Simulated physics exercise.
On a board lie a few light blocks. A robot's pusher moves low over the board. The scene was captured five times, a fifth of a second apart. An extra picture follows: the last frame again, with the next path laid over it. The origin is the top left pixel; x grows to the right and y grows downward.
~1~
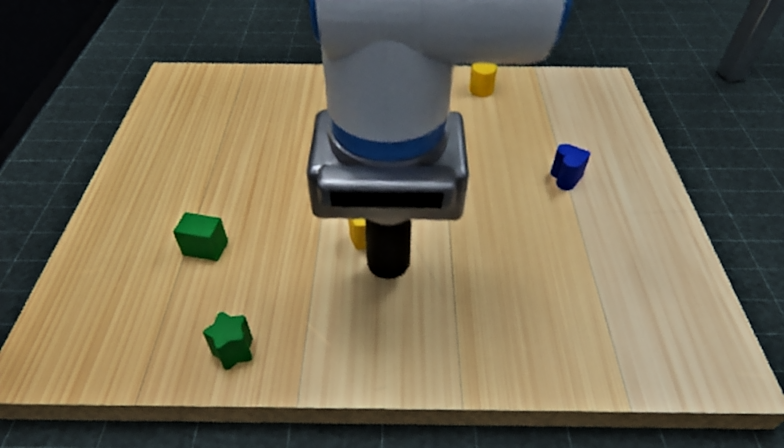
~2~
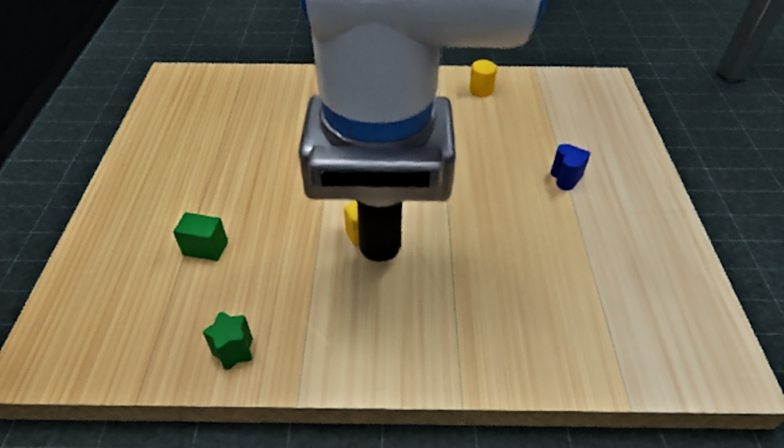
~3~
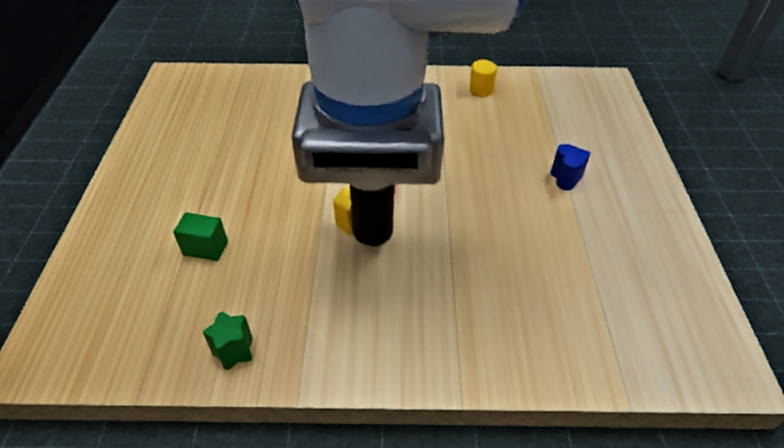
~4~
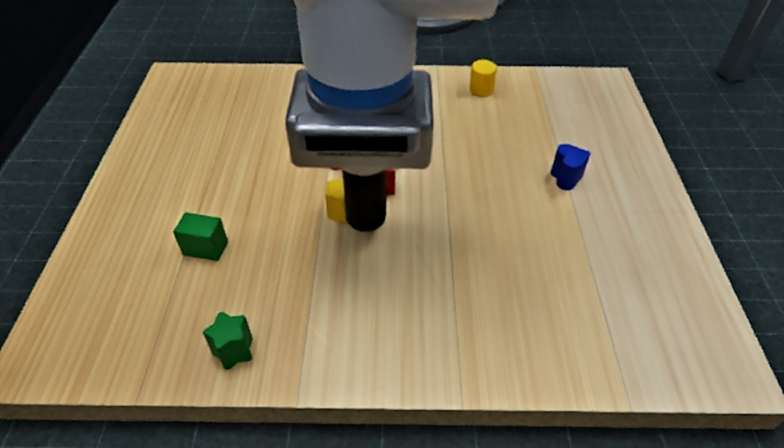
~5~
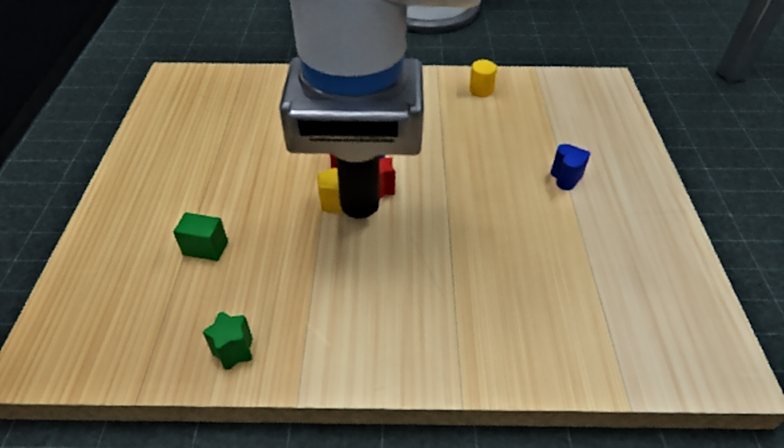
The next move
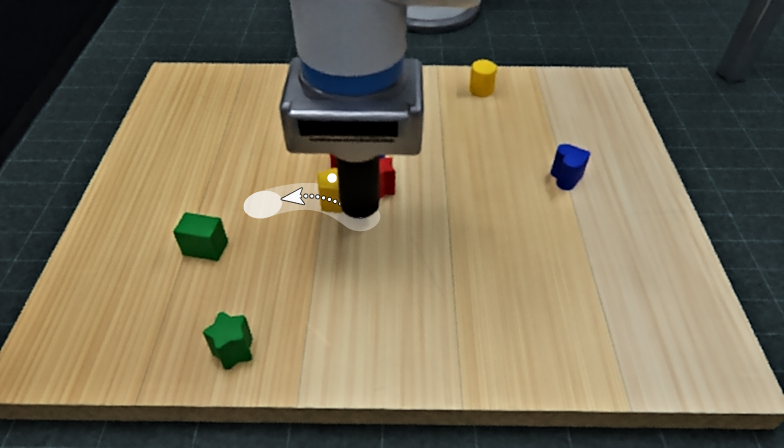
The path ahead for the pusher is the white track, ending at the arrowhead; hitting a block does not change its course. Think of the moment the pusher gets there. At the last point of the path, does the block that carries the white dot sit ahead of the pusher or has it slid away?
The block that carries the white dot won't stay at the front of the pusher.
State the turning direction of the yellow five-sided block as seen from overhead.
Its spin: Clockwise.
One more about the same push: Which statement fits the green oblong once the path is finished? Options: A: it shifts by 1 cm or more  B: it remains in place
I'll go with B - it remains in place.
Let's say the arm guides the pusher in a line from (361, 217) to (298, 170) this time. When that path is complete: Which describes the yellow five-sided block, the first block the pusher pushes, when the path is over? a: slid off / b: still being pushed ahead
b (still being pushed ahead)
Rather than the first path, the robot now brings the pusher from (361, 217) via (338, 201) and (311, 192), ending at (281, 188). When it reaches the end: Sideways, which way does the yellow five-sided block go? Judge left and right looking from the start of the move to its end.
To the path's right.
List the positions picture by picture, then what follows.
Pusher's lower end (388, 264); green oblong (197, 224); yellow five-sided block hidden; red star hidden, in the first picture.
Pusher (380, 247); yellow five-sided block partly hidden, in the second picture.
Pusher (373, 232); yellow five-sided block partly hidden, in the third picture.
Pusher (366, 218); yellow five-sided block (341, 188), in the fourth picture.
Pusher (360, 206); green oblong (197, 224); yellow five-sided block (332, 178); red star partly hidden, in the fifth picture.
Drawn move, from (361, 217) over (333, 201) and (299, 196) to (263, 204); the dot is on the yellow five-sided block.
What follows on the original path. One third of the way, pusher (331, 190); yellow five-sided block (307, 161), turned 15° clockwise.
Two thirds of the way, pusher (296, 186); yellow five-sided block (285, 152), turned 45° clockwise.
At the end, pusher (260, 193); green oblong still; yellow five-sided block (284, 151), turned 50° clockwise; red star still.
